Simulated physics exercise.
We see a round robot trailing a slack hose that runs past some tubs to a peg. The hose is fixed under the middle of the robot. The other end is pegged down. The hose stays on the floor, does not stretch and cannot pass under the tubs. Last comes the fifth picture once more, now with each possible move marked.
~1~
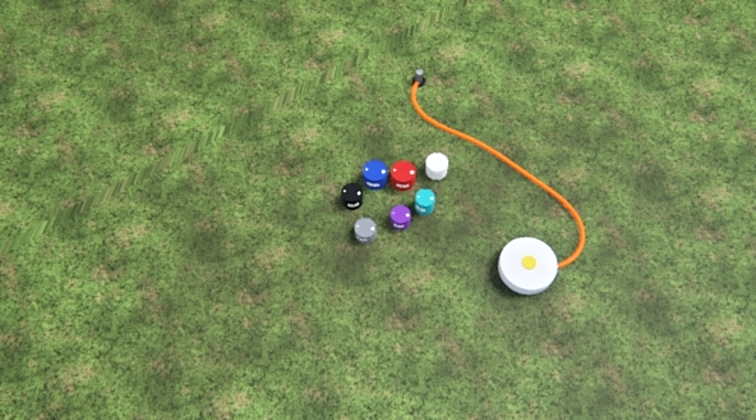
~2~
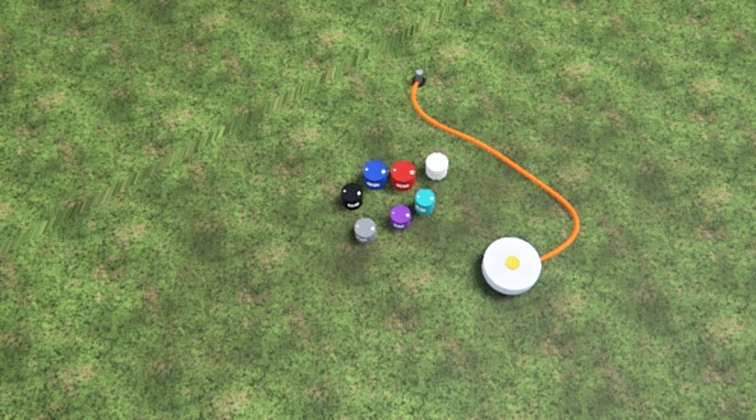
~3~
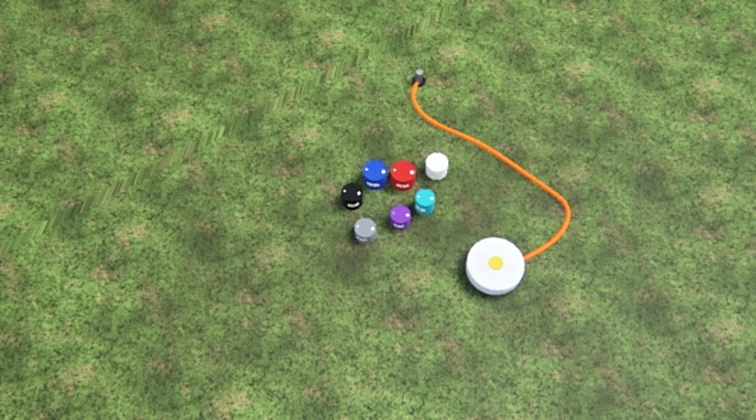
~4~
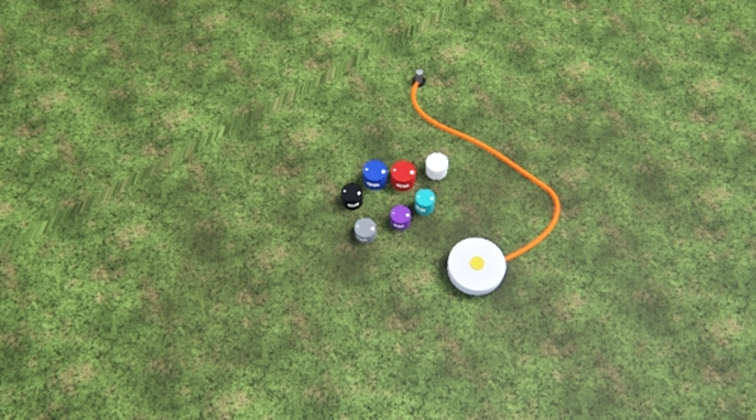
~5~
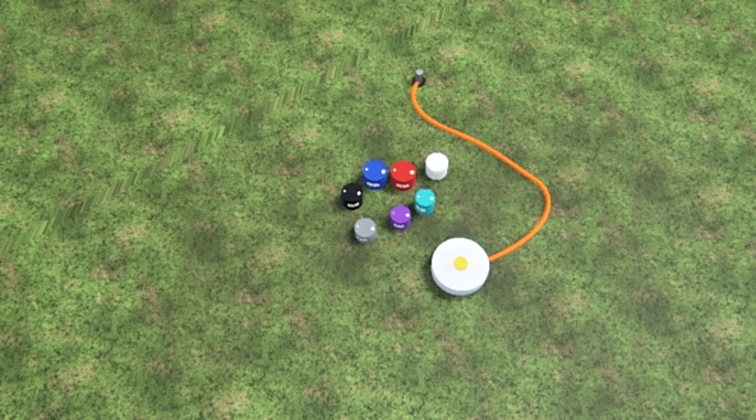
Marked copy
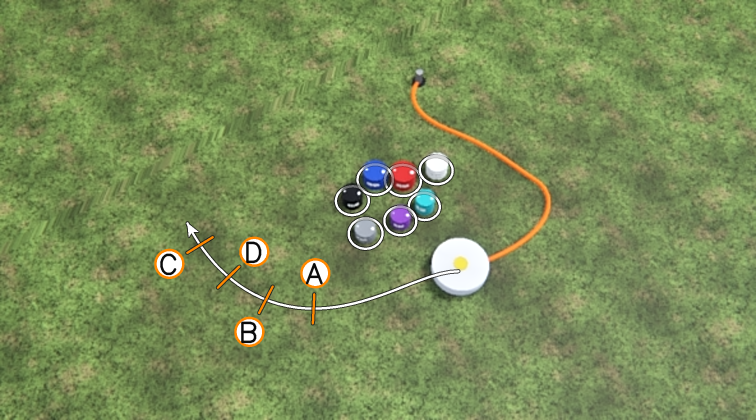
A patch of green grass with brown, bare spots is seen from high above, looking steeply down. Seven small tubs, blue, red, white, turquoise, purple, grey and black, sit in a loose ring near the middle, while a round white robot with a yellow centre trails an orange cord from a peg above. The robot slides steadily left below the tubs, the cord's bend shifting after it, while the tubs and camera stay still.
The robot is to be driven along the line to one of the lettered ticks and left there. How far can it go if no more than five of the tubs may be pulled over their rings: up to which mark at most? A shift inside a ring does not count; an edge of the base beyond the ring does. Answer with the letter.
Up to mark D.
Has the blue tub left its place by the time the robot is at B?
By then, no.
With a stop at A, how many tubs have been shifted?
The count is none.
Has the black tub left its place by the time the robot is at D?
No.
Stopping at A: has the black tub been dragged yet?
No.
On the marked copy, A at (314, 309); B at (266, 300); C at (200, 245); D at (229, 277); the route from (459, 271) via (297, 308) to (187, 223).
With D. Early on, robot (378, 293).
Further on, robot (291, 303).
At the end, robot (227, 273); turquoise tub (391, 193); purple tub (378, 206); grey tub (356, 220); white tub (406, 158); four over the rings.
As for the rest, A is within the limit but short; B is within the limit but short; C has seven over the rings.
